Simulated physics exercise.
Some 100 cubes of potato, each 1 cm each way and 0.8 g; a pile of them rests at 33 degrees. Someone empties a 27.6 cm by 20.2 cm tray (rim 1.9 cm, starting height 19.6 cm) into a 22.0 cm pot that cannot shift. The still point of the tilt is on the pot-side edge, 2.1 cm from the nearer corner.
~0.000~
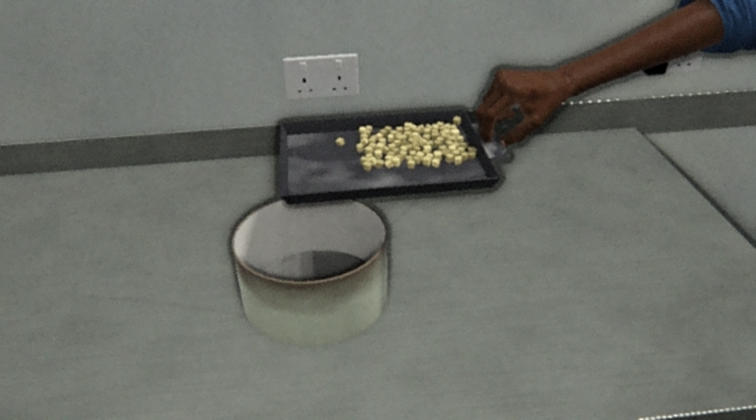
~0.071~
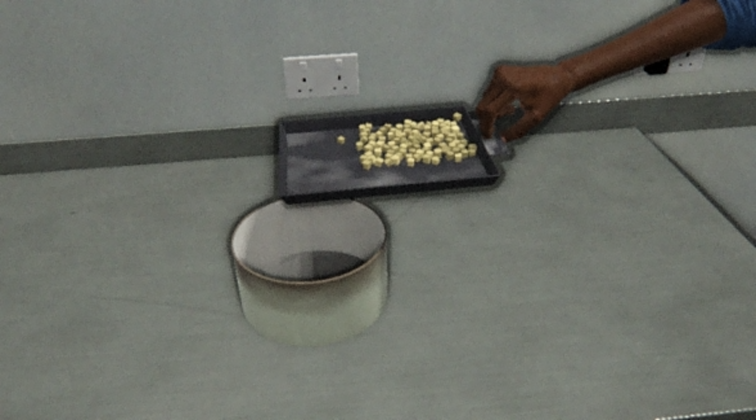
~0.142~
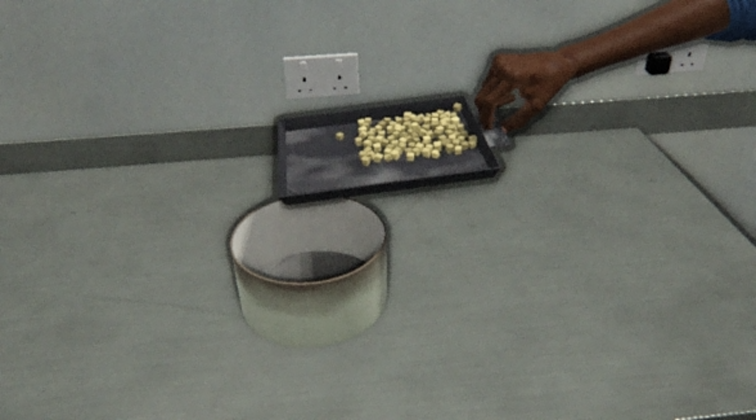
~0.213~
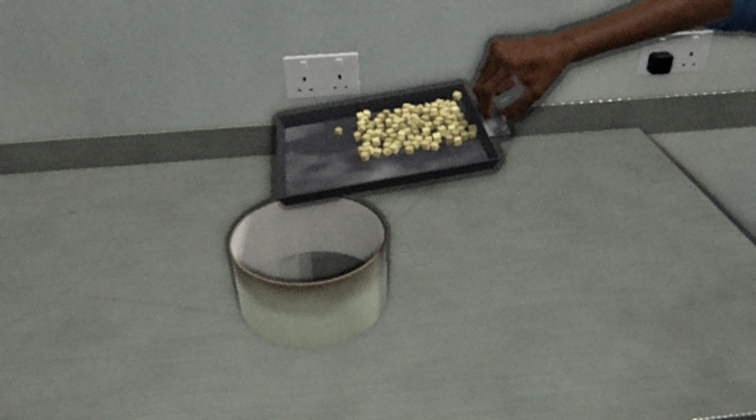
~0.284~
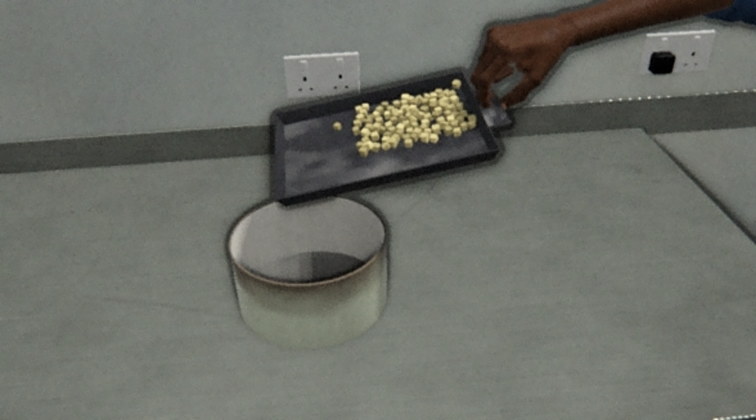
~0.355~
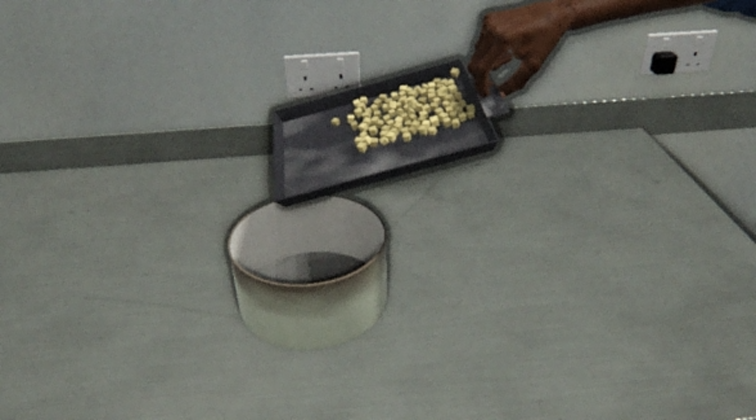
Hand raising the right end of a dark tray of small pale yellow cubes, tilting it gradually beside a round pot.
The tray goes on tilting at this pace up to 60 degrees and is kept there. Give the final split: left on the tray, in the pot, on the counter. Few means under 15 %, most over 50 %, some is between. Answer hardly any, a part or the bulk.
Tray: A part, pot: A part, counter: A part.
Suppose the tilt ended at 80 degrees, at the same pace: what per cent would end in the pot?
In that case some 60 per cent.
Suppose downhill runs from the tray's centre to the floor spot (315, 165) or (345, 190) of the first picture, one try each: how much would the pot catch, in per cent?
Some 15 and 40 per cent.
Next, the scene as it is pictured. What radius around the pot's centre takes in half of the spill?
Some 28 cm.
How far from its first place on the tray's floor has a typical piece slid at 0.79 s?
Roughly 2 cm.
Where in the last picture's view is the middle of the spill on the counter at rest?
At about (119, 379).
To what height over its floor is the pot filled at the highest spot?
About 1.0 cm.
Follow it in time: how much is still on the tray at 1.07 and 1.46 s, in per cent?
In turn: 85, 25.
After 0.79 s, tilt 37 degrees; the tray holds 100 %, the pot 0 %.
After 1.07 s, tilt 51 degrees; the tray holds 85 %, the pot 0 %.
After 1.46 s, tilt 60 degrees; the tray holds 25 %, the pot 30 %.
By 2.5 s all is still; tray 25 %, pot 30 %, counter 40 %.
